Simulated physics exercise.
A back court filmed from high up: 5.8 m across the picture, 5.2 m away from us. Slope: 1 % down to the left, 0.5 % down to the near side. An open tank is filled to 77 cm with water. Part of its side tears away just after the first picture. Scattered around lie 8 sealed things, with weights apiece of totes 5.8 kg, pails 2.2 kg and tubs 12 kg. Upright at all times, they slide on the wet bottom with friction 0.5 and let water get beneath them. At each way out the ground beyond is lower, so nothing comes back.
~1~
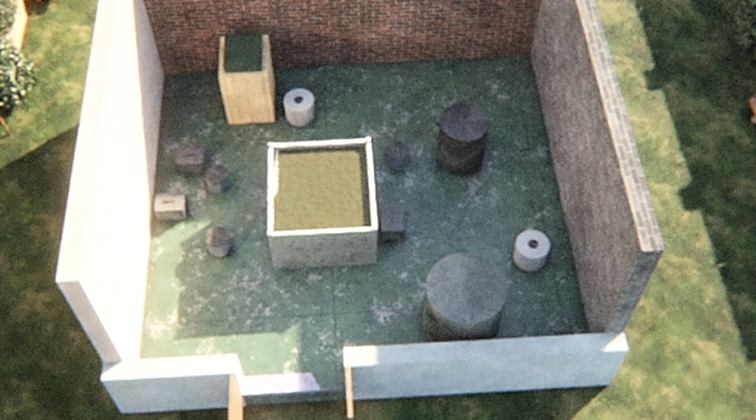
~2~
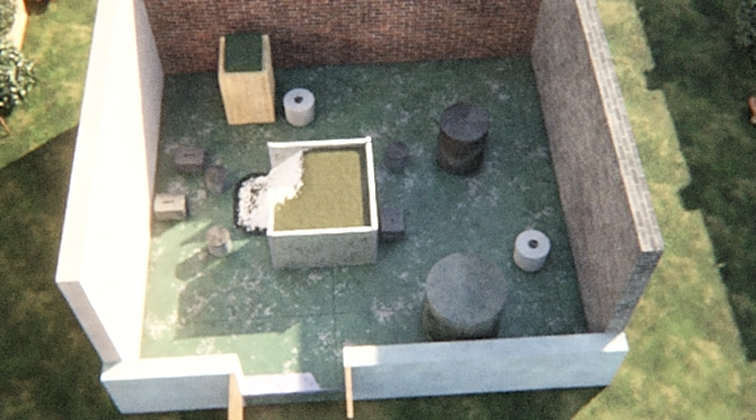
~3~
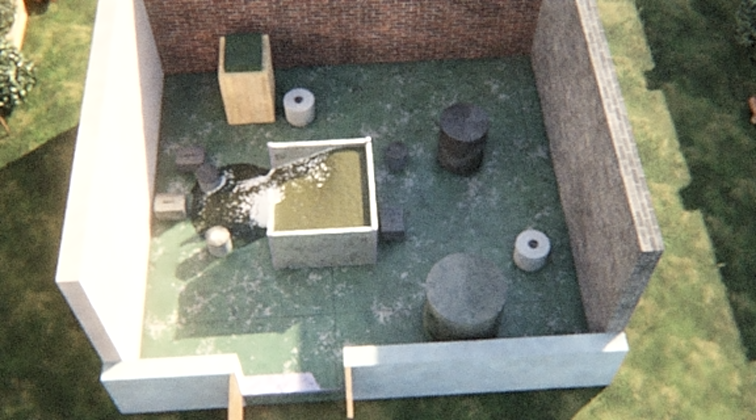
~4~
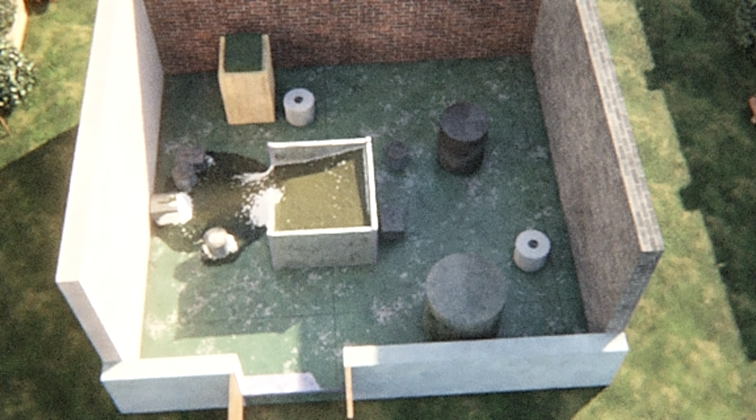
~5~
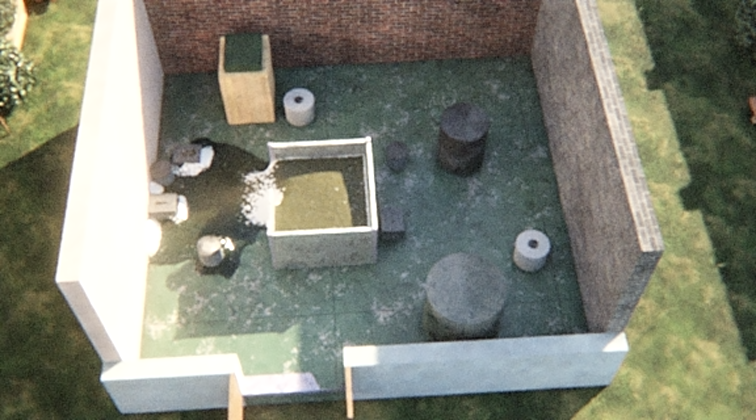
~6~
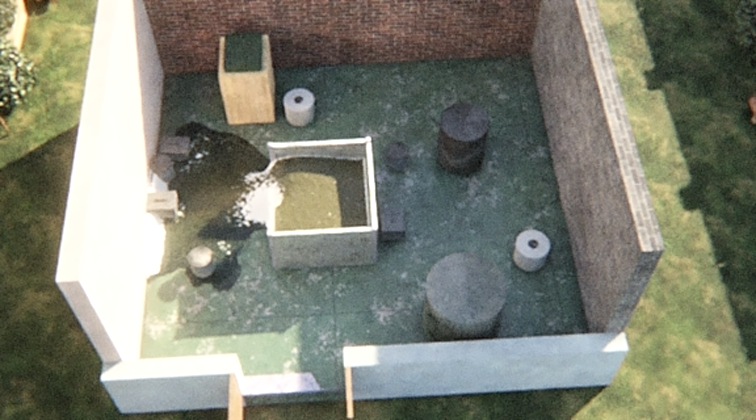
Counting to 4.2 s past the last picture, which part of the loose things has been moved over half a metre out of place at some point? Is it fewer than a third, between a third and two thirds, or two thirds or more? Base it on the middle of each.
The count will reach a third but not two thirds.
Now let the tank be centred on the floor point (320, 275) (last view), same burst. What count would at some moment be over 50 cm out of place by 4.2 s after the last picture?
Count: 4.
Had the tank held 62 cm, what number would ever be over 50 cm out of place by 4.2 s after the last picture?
Then the count would be 4.
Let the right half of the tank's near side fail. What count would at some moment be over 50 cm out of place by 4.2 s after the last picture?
In that case 0 of them.
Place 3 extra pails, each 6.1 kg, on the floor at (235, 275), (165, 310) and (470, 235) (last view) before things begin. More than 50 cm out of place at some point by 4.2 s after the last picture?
Answers in order are does not cross, crosses the line and does not cross.
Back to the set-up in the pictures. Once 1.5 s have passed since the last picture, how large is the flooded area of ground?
Somewhere about 10.0 m2, give or take.
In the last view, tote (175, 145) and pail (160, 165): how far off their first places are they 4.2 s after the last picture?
Respectively, 40 centimetres and 200 centimetres.
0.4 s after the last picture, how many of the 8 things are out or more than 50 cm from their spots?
By that point, 3.
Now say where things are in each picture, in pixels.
In the first picture, a pail at (216, 174), on the bottom; a pail at (217, 236) rests on the ground; water covers 1.9 m2; 0 of 8 have shifted.
In the second picture, a pail at (216, 174) rests on the ground; a pail at (217, 236), on the bottom; water covers 2.4 m2; 0 of 8 have shifted.
In the third picture, a pail at (208, 173), on the bottom, 12 cm from its start; a pail at (217, 236) rests on the ground; 3.1 m2 under water; 1 of 8 have shifted.
In the fourth picture, a pail at (183, 170) rests on the ground, 49 cm from its start; a pail at (216, 238), on the bottom; 4.0 m2 under water; 2 of 8 have shifted.
In the fifth picture, a pail at (161, 169) floats, 80 cm from its start; a pail at (209, 246) rests on the ground, 18 cm from its start; water covers 4.8 m2; 4 of 8 have shifted.
In the sixth picture, a pail at (160, 163) floats, 81 cm from its start; a pail at (200, 257) rests on the ground, 38 cm from its start; water covers 5.4 m2; 4 of 8 have shifted.
Then, 0.4 s after the last picture 3 of 8 are over 50 cm from their spots; 3 afloat.
Then, 1.5 s after the last picture 4 of 8 are over 50 cm from their spots; 3 afloat.
Then, 2.8 s after the last picture 4 of 8 are over 50 cm from their spots; 3 afloat.
Then, 4.2 s after the last picture 3 of 8 are over 50 cm from their spots, and 4 have been at some point; 3 afloat.
